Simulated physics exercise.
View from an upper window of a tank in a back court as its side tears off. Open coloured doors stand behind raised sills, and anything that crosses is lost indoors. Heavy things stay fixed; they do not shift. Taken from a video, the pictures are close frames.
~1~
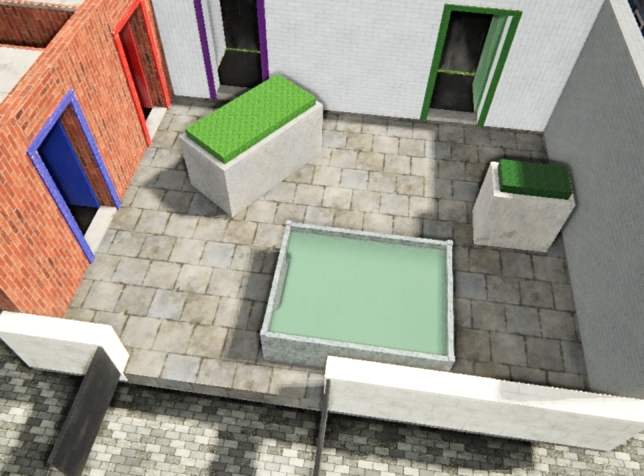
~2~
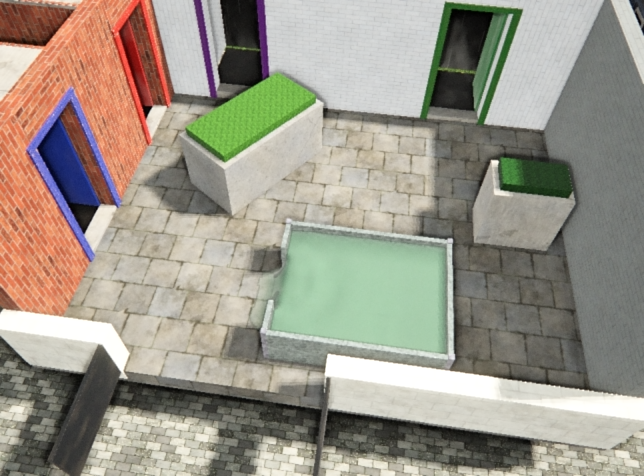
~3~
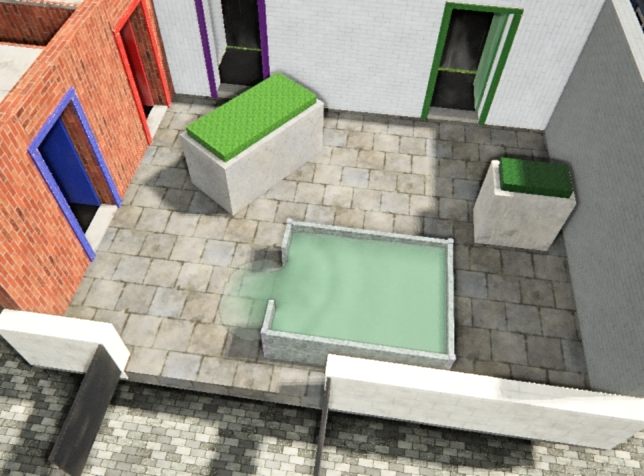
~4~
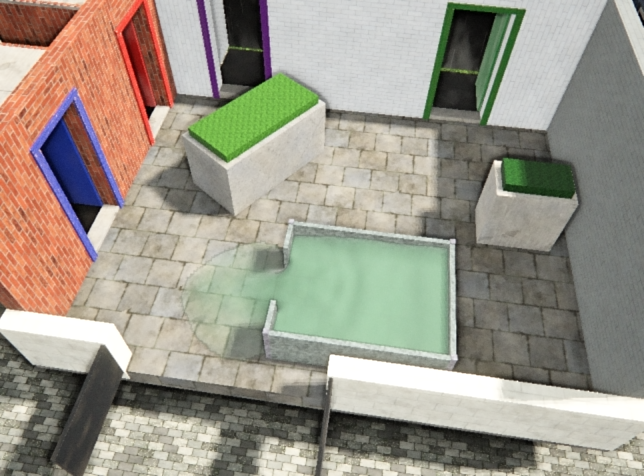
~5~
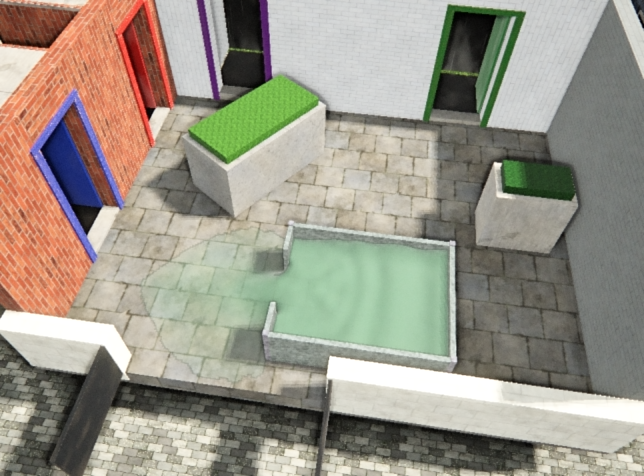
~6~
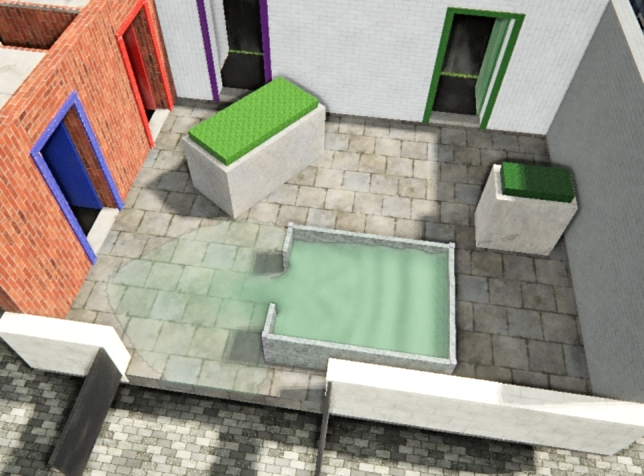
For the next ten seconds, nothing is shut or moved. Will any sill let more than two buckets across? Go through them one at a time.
Result: The green door is going to stay inside the allowance; the blue door is going to overshoot the allowance; the purple door is going to stay inside the allowance; the red door is going to overshoot the allowance.
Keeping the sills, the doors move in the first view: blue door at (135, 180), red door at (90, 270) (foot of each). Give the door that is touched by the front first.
Result: The door marked red.
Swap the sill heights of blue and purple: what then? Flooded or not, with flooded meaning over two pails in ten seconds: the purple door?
The purple door surpasses the threshold, as I see it.
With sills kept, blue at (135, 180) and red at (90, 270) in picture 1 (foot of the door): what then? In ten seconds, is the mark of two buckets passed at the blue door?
Well, the blue one simply runs past it.
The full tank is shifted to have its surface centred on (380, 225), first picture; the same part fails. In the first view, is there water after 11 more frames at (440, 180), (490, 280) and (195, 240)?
Well, in the order you listed them, they'd be unreached, unreached and reached by the flood.
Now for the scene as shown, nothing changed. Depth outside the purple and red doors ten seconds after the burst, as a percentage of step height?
Roughly 60 and 260 %.
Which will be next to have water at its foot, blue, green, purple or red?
It's the door marked blue.
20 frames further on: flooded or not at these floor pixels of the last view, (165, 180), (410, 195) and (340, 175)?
In turn, the points end up soaked, high and dry and high and dry.
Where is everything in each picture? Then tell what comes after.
The first frame shows still water in the open tank at (362, 289).
In the second frame, water pours out at (281, 293) and has run to (257, 321).
In the third frame, the front is at (226, 301), out from the gap at (282, 293).
In the fourth frame, the front is at (188, 300), out from the gap at (283, 293).
In the fifth frame, water pours out at (283, 294) and has run to (148, 288).
In the sixth frame, the front is at (114, 286), out from the gap at (283, 296).
A moment on, water covers 25 % of the floor; the green door not reached, the blue door under two buckets in, the purple door not reached, the red door not reached.
Next, water covers 30 % of the floor; the green door not reached, the blue door over two buckets in, the purple door not reached, the red door wet at the sill, nothing in.
Then, water covers 35 % of the floor; the green door not reached, the blue door far over two buckets in, the purple door wet at the sill, nothing in, the red door wet at the sill, nothing in.
Later, water covers 45 % of the floor; the green door not reached, the blue door far over two buckets in, the purple door wet at the sill, nothing in, the red door under two buckets in.
In the end, water covers 70 % of the floor; the green door wet at the sill, nothing in, the blue door far over two buckets in, the purple door wet at the sill, nothing in, the red door far over two buckets in.
